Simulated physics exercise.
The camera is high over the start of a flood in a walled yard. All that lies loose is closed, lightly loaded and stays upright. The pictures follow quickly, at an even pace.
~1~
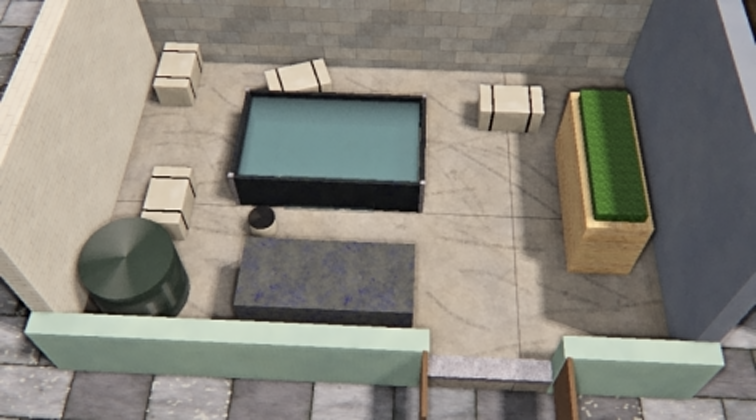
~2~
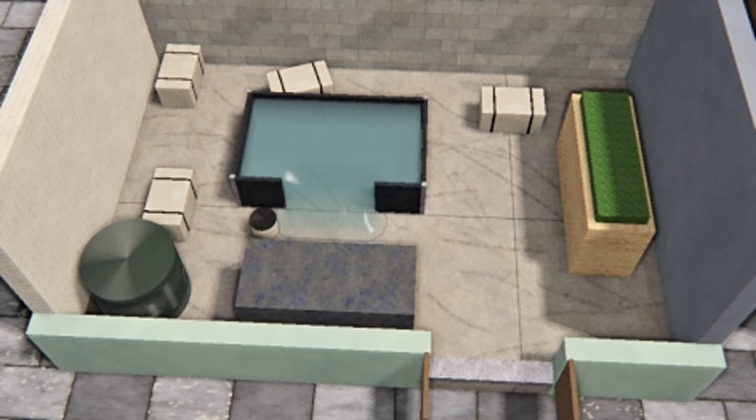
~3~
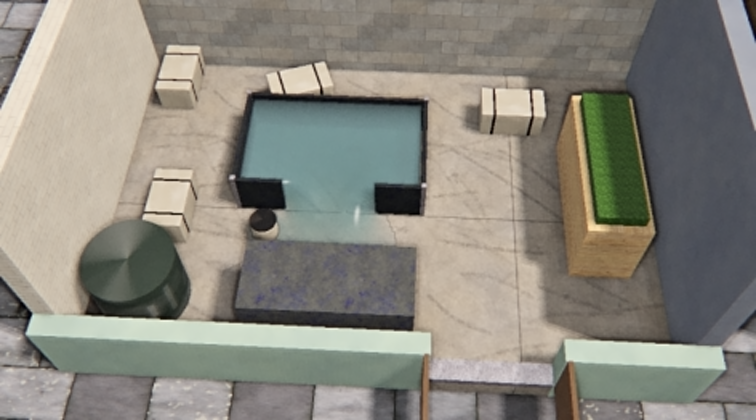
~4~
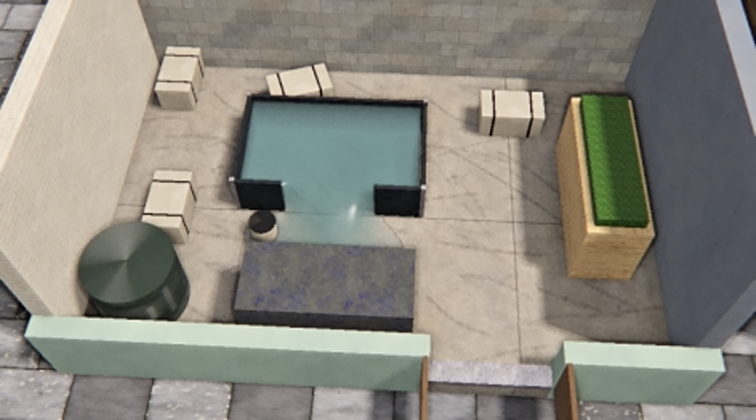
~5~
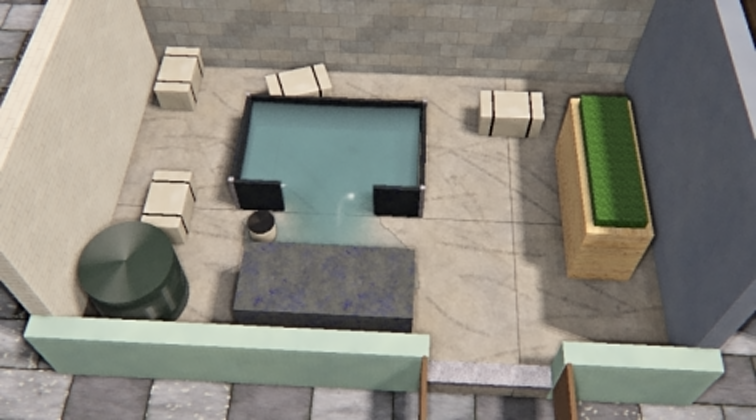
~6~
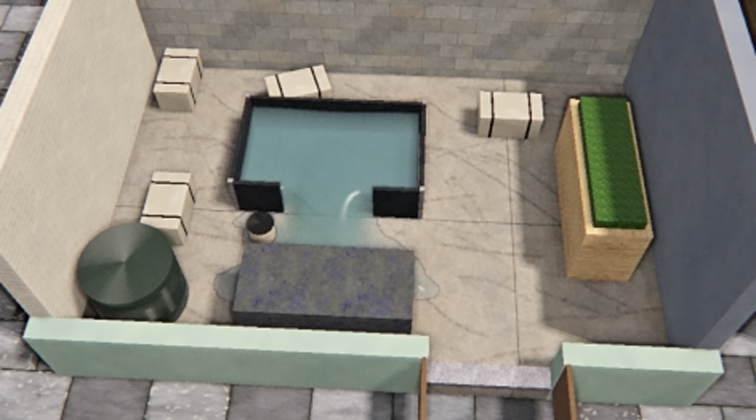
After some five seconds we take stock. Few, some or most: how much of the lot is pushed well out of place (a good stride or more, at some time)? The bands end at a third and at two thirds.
That comes to from one to two thirds.
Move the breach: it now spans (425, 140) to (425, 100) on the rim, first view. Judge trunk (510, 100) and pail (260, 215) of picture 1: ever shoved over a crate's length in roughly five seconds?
In that order: Pushed that far, never so far.
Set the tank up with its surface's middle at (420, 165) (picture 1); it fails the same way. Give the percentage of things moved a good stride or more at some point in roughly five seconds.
I make it 40 per cent.
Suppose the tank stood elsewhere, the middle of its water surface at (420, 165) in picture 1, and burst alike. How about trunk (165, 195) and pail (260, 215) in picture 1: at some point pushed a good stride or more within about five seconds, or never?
As listed: Swept aside, pushed that far.
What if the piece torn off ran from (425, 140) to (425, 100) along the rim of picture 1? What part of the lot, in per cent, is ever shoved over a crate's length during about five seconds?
Close to 20 %.
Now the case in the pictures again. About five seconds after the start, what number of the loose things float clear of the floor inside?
It comes to 0.
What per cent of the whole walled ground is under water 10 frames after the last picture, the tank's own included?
I make it 50 per cent.
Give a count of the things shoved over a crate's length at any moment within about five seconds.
It comes to 2.
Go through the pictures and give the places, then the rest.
In the first frame, a pail at (261, 217), on the bottom; a trunk at (511, 99), on the bottom; 0 of 5 have shifted.
In the second frame, a pail at (263, 218), on the bottom; a trunk at (513, 100), on the bottom; 0 of 5 have shifted.
In the third frame, a pail at (263, 219), on the bottom; a trunk at (513, 102), on the bottom; 0 of 5 have shifted.
In the fourth frame, a pail at (262, 221) rests on the ground; a trunk at (513, 104) rests on the ground; 0 of 5 have shifted.
In the fifth frame, a pail at (261, 221) rests on the ground; a trunk at (512, 104) rests on the ground; 0 of 5 have shifted.
In the sixth frame, a pail at (260, 223), on the bottom; a trunk at (511, 106), on the bottom; 0 of 5 have shifted.
A moment on, 0 of 5 are well off their spots; 0 afloat.
Next, 0 of 5 are well off their spots; 0 afloat.
Later, 2 of 5 are well off their spots; 0 afloat.
In the end, 2 of 5 are well off their spots, and 2 have been at some point; 0 afloat.
